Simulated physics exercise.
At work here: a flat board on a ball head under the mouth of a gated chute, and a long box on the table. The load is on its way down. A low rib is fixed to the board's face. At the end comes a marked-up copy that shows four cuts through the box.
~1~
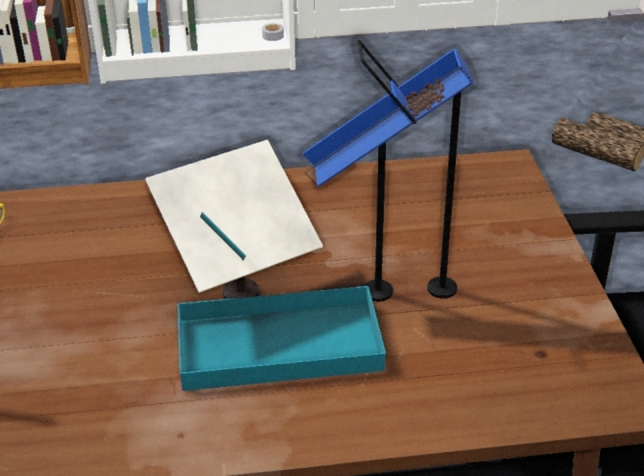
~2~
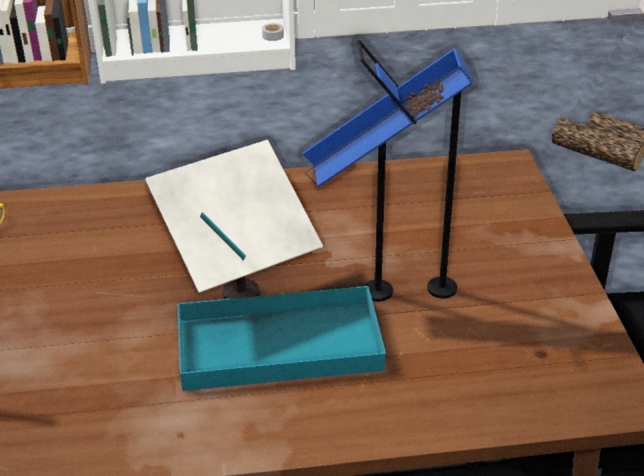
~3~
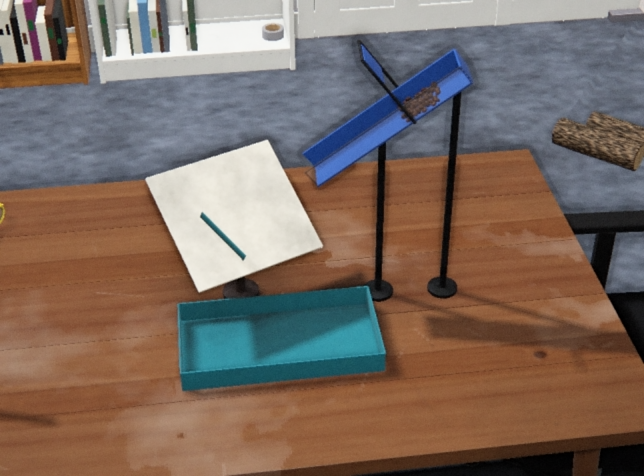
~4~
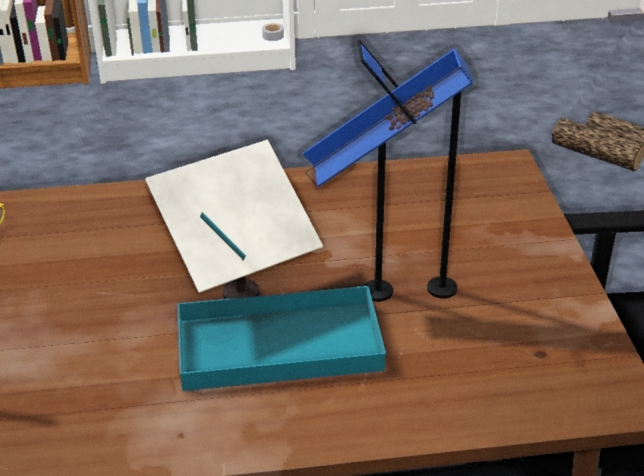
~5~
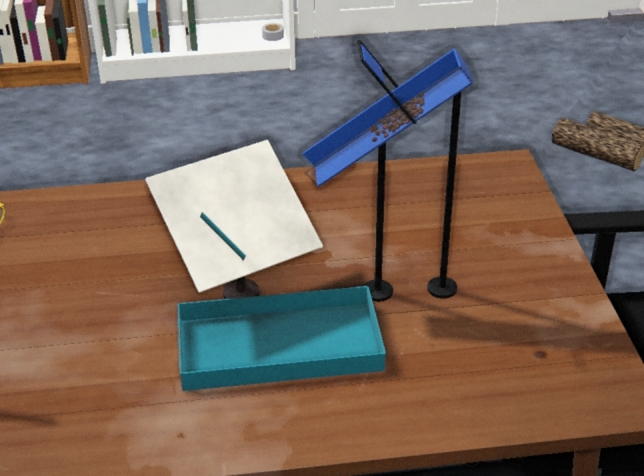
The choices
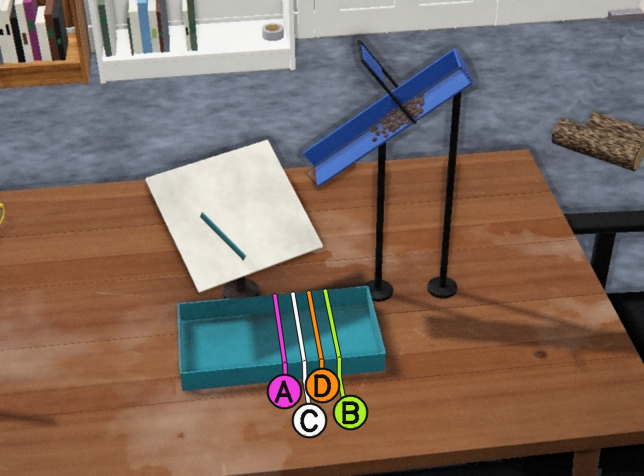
Small brown pieces sit bunched behind a black gate near the top of a sloping blue chute, then begin sliding down to the left beneath it. They spread into a looser trail along the chute, while the tilted white board and the empty teal box on the wooden table stay still.
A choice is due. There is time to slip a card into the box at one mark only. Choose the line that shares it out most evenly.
Line A.
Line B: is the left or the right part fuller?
More lands on the left.
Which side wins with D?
Left.
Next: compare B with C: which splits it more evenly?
C it is.
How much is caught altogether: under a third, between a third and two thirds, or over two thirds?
About that: Over two thirds.
On the marked copy, line A crosses the front rim at (284, 363); line B crosses the front rim at (339, 358); line C crosses the front rim at (304, 361); line D crosses the front rim at (321, 359).
If A is chosen, of what is caught, close to two thirds on the left of the divider, close to a third on the right.
If B is chosen, of what is caught, all but a few on the left of the divider, only a few on the right.
If C is chosen, of what is caught, the bulk on the left of the divider, close to a quarter on the right.
If D is chosen, of what is caught, the bulk on the left of the divider, a small share on the right.
